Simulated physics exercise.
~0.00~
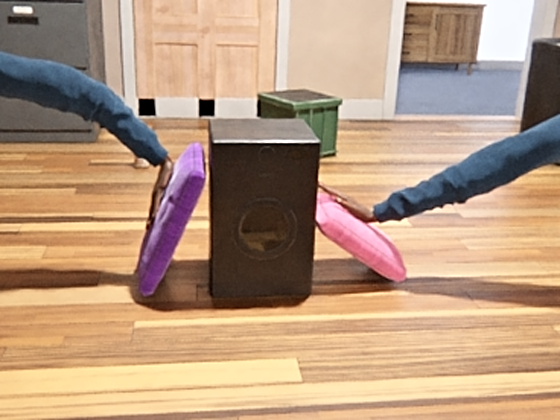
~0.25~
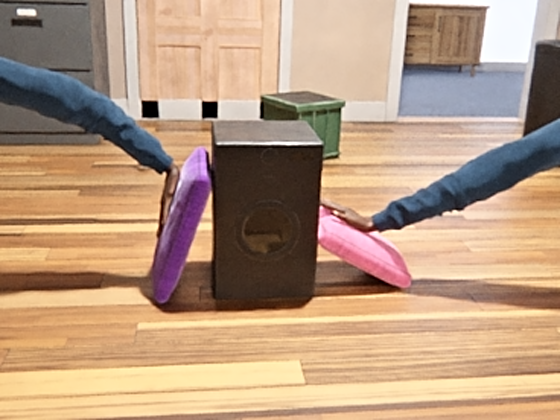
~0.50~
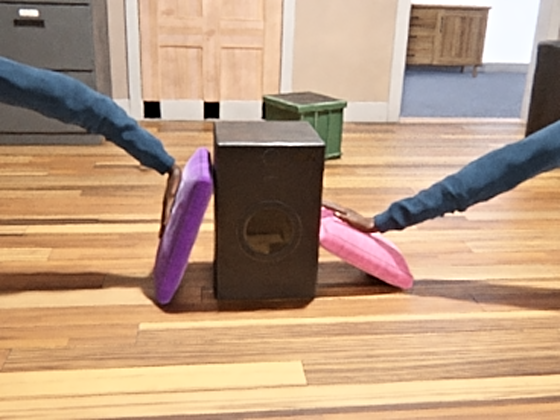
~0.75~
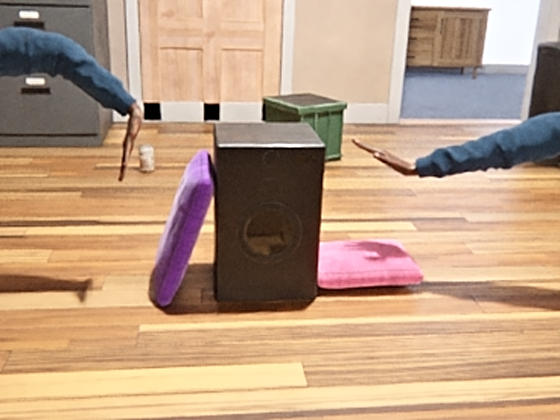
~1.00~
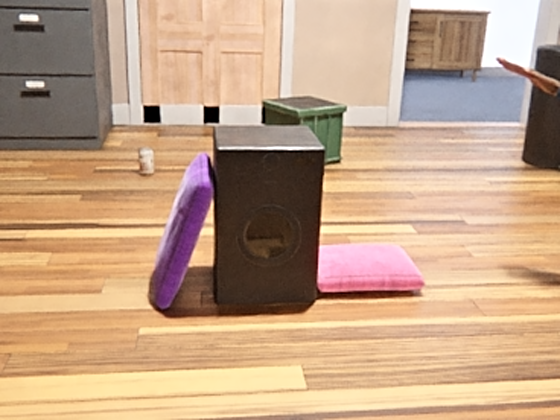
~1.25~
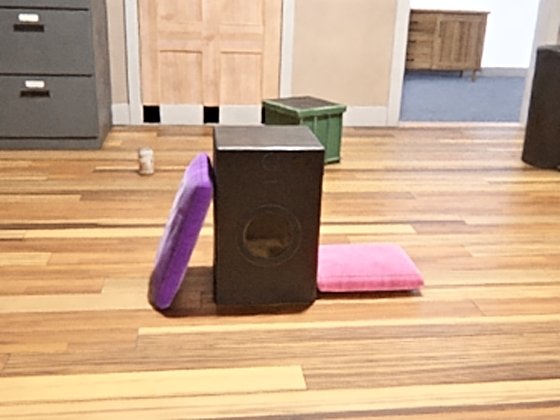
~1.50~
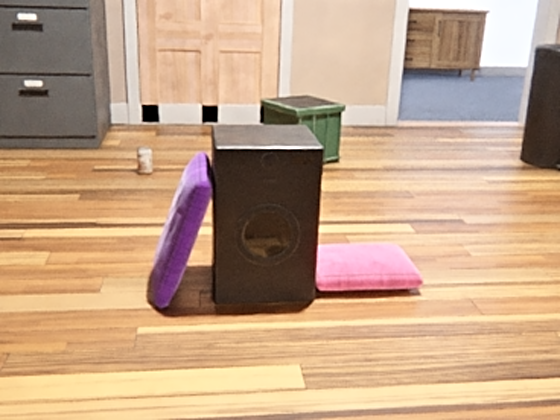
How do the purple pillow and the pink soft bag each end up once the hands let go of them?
The purple pillow keeps leaning against the left side of the black machine. The pink soft bag slumps down and lies flat on the floor to the right.
To begin with, two blue-sleeved arms reach in from either side of an upright black machine on a wooden floor, the left hand holding a purple pillow against it and the right hand holding a pink soft bag at a slant. The pink bag dips slightly while the hands stay on both items. Then the hands let go and draw back, and the pink bag drops flat onto the floor. The arms leave the view, the right one last. At the end, the purple pillow still leans on the machine's left side, while the pink bag lies flat at its right.
